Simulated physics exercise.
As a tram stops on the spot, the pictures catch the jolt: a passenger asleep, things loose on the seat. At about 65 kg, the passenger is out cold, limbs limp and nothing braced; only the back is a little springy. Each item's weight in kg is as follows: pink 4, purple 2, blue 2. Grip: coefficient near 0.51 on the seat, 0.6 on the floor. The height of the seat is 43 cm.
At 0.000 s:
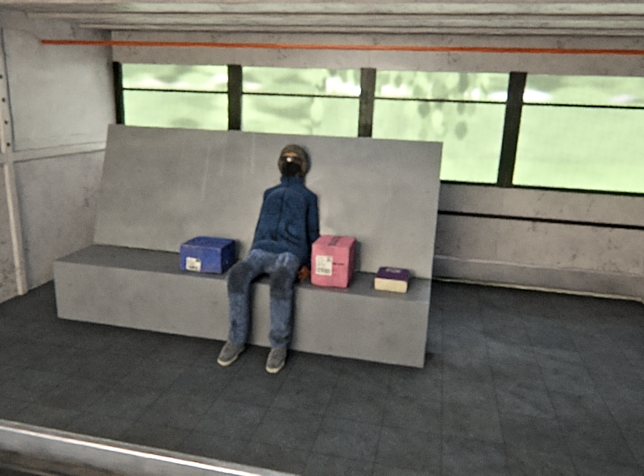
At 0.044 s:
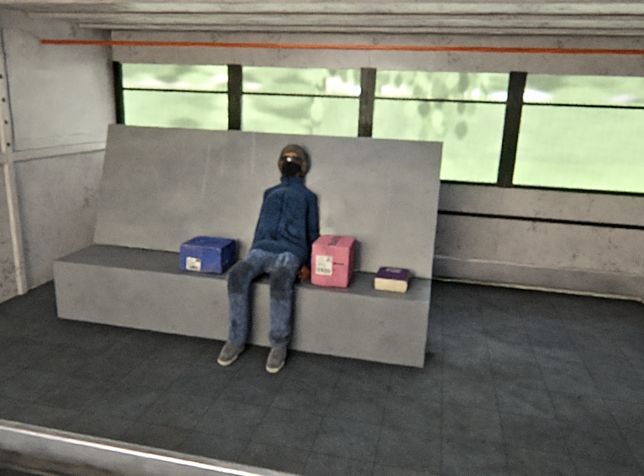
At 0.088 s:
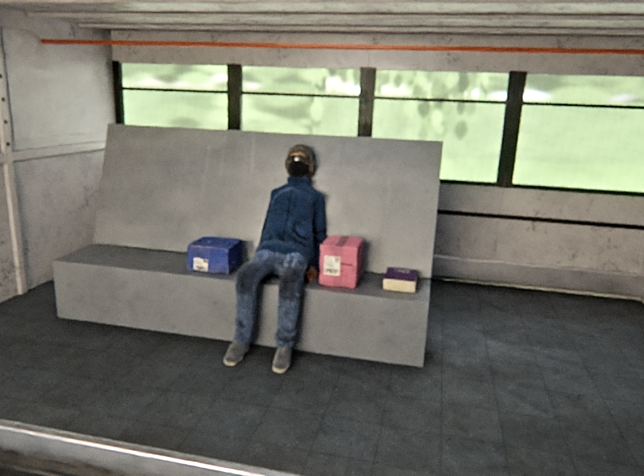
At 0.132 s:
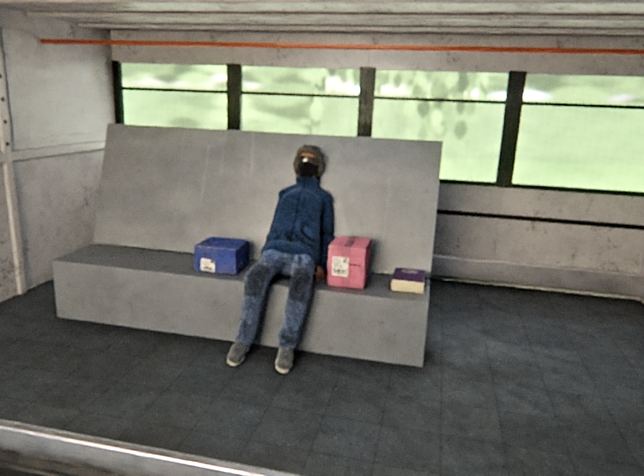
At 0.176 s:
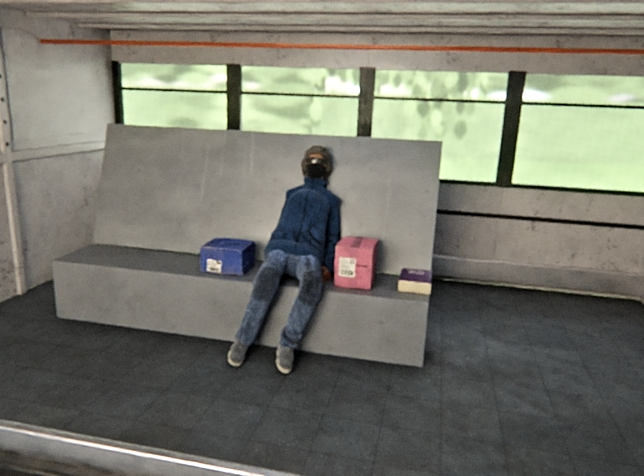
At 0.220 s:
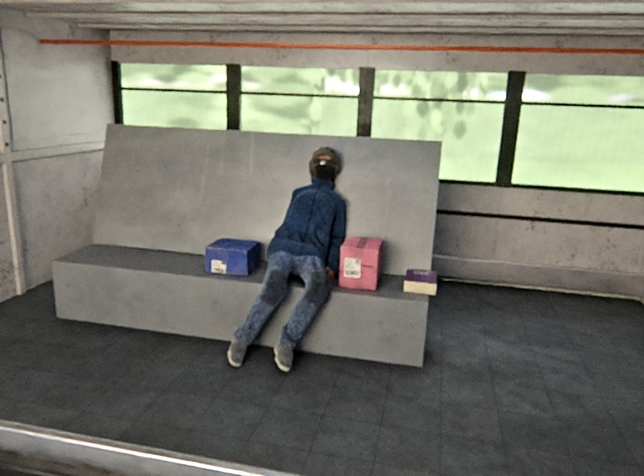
A slumped passenger and three boxes slide a short way right along a grey bench.
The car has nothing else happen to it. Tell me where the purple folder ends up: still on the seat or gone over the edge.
The purple folder is gone over the edge.
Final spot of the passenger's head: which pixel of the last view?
I'd put it close to (407, 267) in the last view.
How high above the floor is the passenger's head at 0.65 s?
Height of head: Near 80 cm.
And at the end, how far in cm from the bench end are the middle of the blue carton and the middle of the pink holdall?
Short side for both: Blue carton 130 cm, pink holdall 30 cm.
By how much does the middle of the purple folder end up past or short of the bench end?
It comes to rest close to 25 cm past it.
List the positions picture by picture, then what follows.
Purple folder (392, 279), pink holdall (334, 260), in the first picture.
Purple folder (392, 279), pink holdall (334, 260), in the second picture.
Purple folder (401, 279), pink holdall (342, 261), in the third picture.
Purple folder (409, 280), pink holdall (350, 261), in the fourth picture.
Purple folder (415, 281), pink holdall (356, 262), in the fifth picture.
Purple folder (421, 281), pink holdall (361, 263). Everything loose set off at about 1.6 m/s, in the sixth picture.
After 0.40 s the purple folder is 1 cm short of the bench end, tilted 5°, near (429, 282) in the last picture's view.
After 0.65 s the purple folder is 1 cm short of the bench end, tilted 0°, near (428, 282) in the last picture's view; the pink holdall 38 cm short of the bench end, tilted 0°.
After 1.05 s the purple folder is 1 cm short of the bench end, tilted 0°, near (429, 282) in the last picture's view; the pink holdall 32 cm short of the bench end, tilted 0°.
Final state at 1.7 s, pink holdall stays on; purple folder drops off; blue carton stays on; passenger's hips keep to the seat.
